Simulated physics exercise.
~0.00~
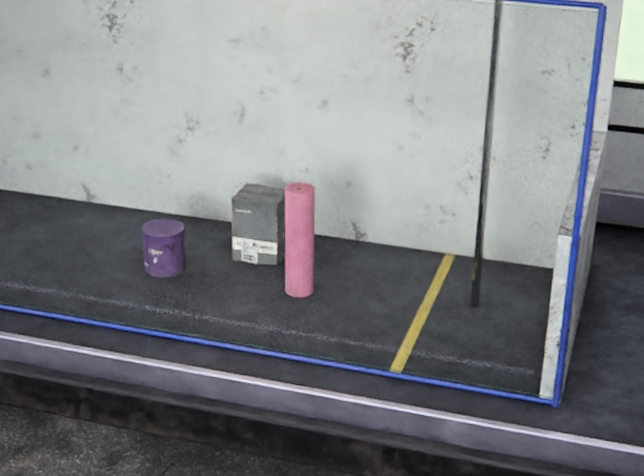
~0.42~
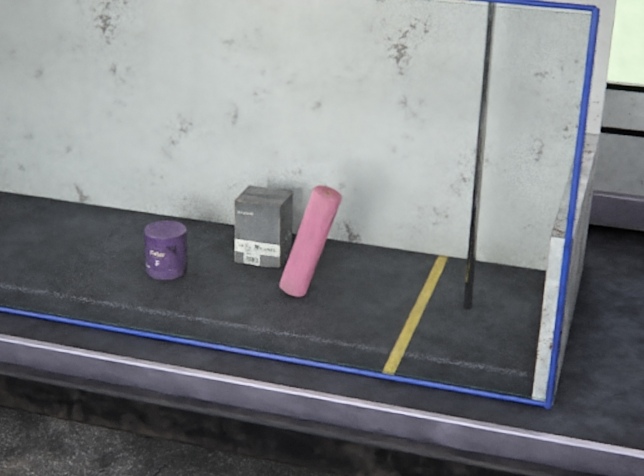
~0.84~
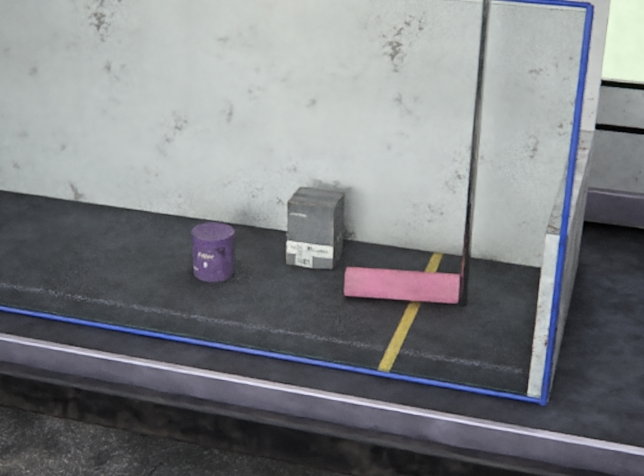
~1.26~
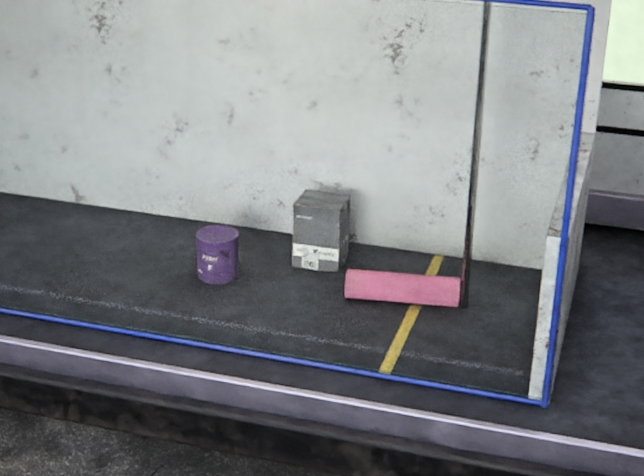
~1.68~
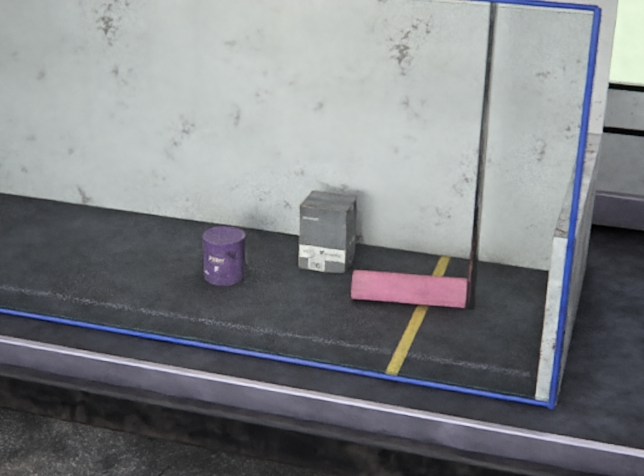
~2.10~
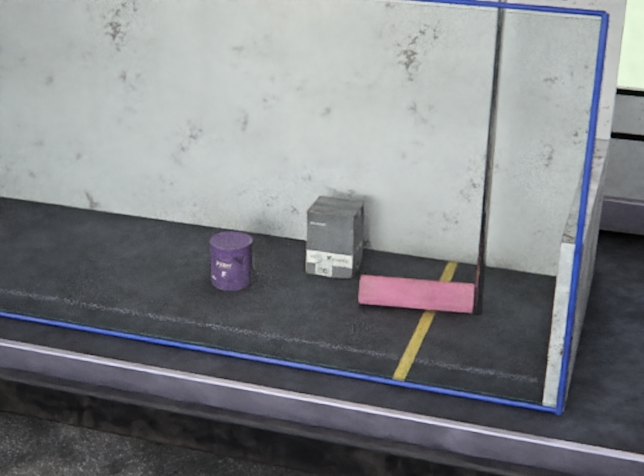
We see a purple bucket, a grey pack and an upright pink roll on a dark floor; the bucket and pack slide right while the roll tips over and ends lying across the yellow line near the pole, with the others upright to its left.
